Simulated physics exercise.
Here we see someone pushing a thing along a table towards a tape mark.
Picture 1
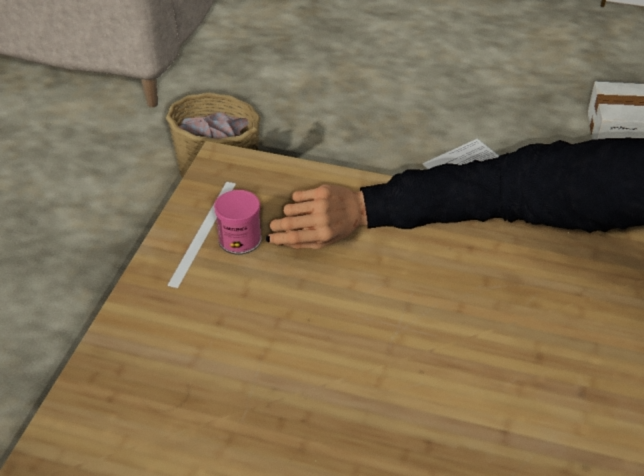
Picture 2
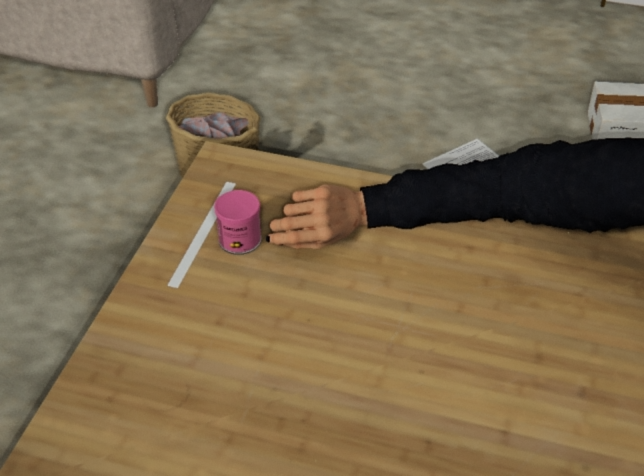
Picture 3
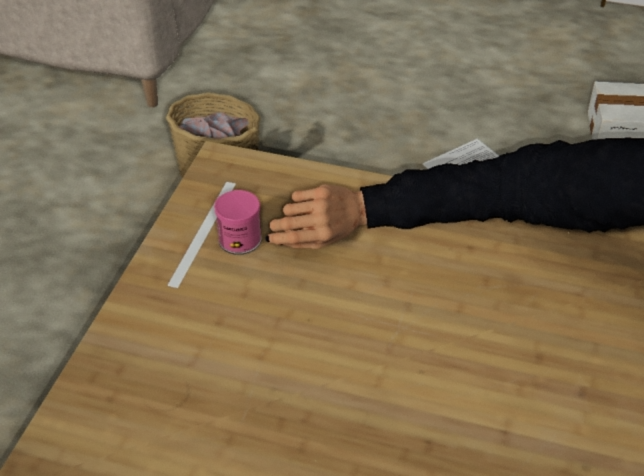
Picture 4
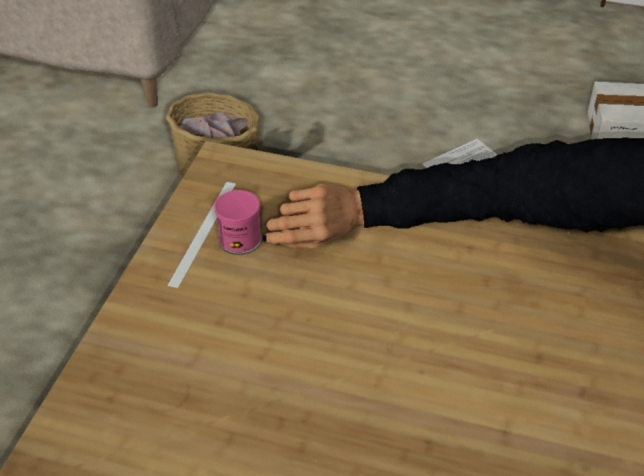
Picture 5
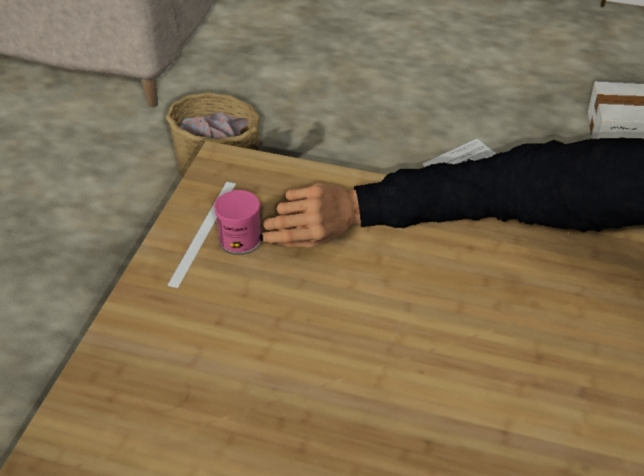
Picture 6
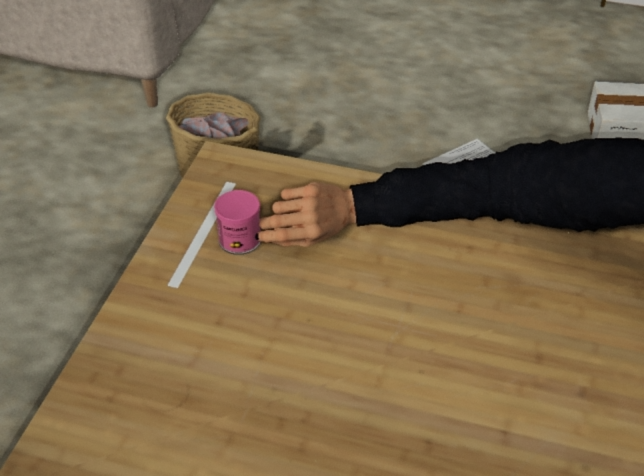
A hand in a dark sleeve, reaching in from the right, inches left across a light wooden table until its fingertips are right beside a pink tin, which stays put. The tin stands near the table's far left corner, just right of a white tape strip, with a wicker basket and a beige sofa beyond on grey flooring. The high, downward-looking view remains still throughout.
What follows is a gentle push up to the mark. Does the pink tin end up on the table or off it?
Outcome: The pink tin is still on the table.
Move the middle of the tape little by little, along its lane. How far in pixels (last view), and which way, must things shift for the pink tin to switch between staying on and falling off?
Move it left about 24 pixels and it flips.
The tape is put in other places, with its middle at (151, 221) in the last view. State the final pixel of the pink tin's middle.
About (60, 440).
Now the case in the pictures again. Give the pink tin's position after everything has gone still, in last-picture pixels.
Resting spot: Approximately (176, 210).
Then, 0.56 s later than the last frame, pink tin shifted about its own width near (211, 217).
When it is over, the pink tin stays on the table, near (176, 210).
